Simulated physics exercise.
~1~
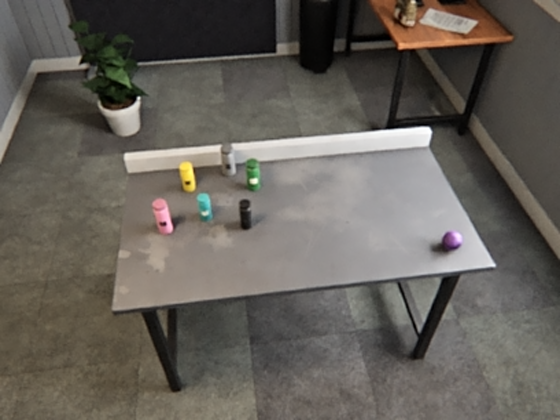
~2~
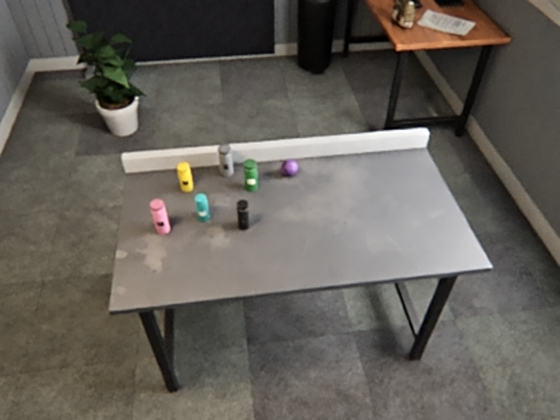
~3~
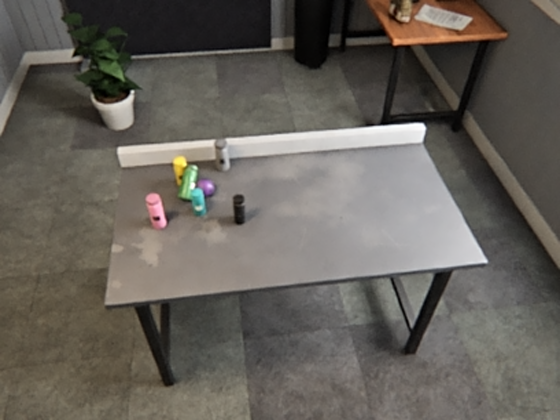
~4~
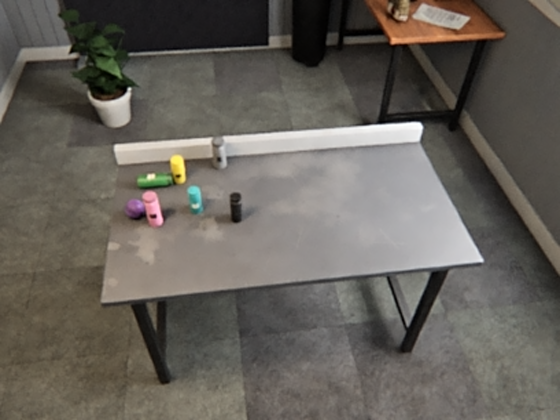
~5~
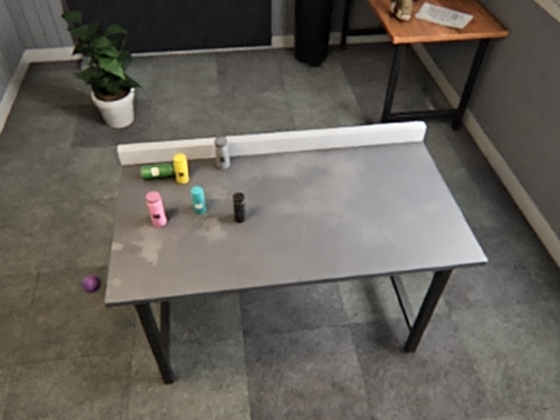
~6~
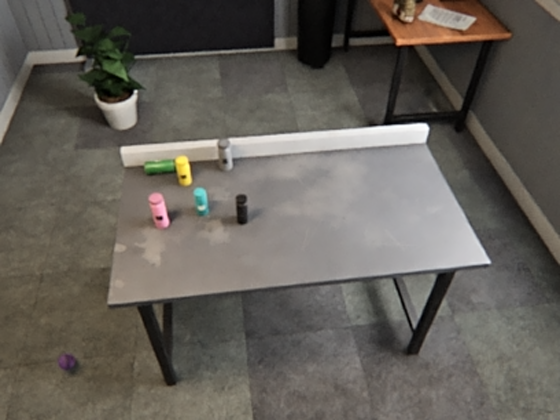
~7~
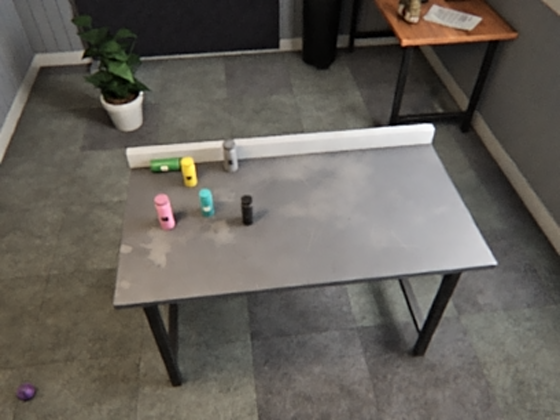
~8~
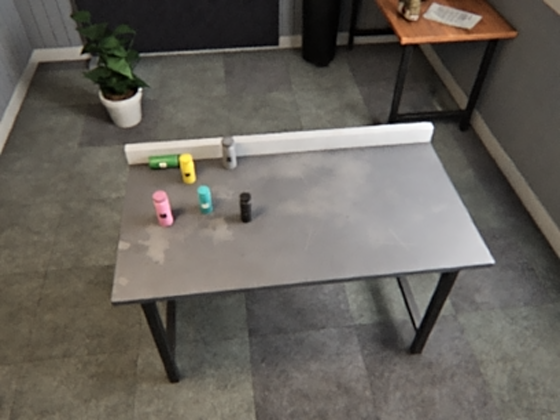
The clip shows a purple ball rolling leftward across a grey table with six small shakers, meeting the far rail and knocking over the green shaker before dropping off the left side and rolling out of view, leaving the other shakers standing.
